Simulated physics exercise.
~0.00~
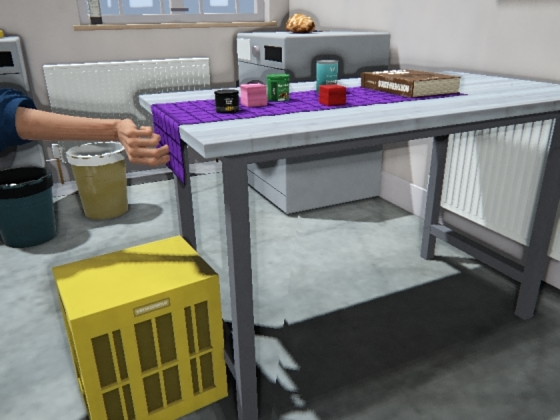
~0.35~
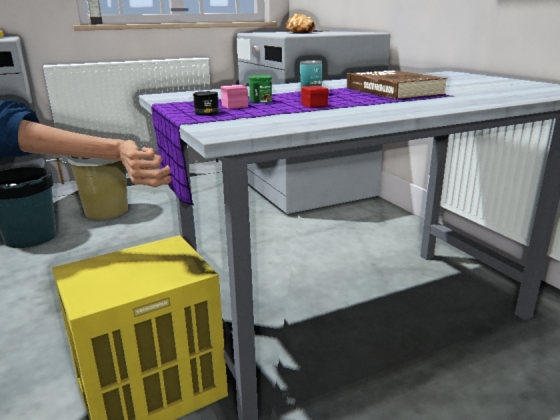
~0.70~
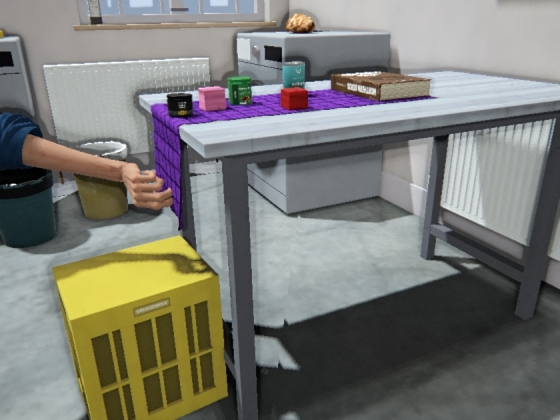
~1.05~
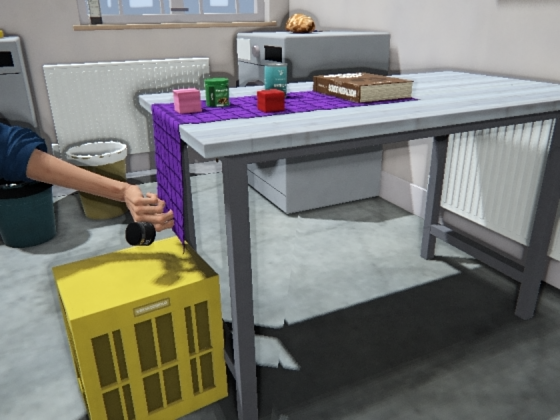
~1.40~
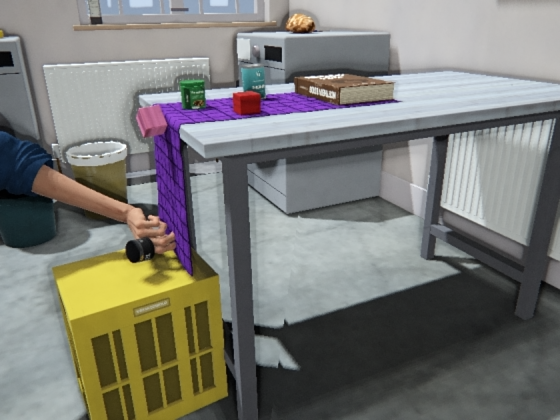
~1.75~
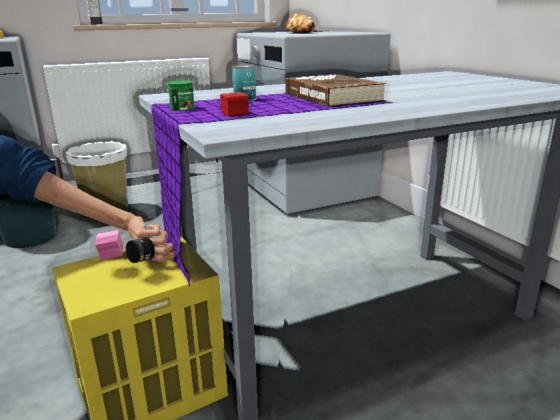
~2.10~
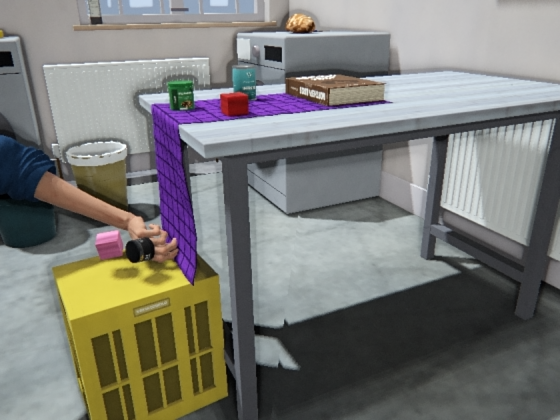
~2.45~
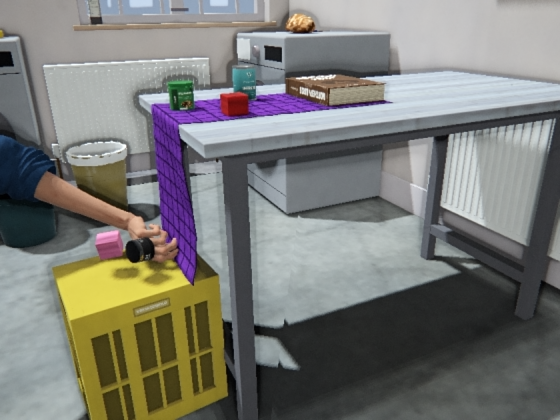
In a plain room with a radiator, a hand pulled a purple cloth down over a table's end toward a yellow crate, dragging the items on it left until a black pot and then a pink block dropped off, while the others stayed on top.
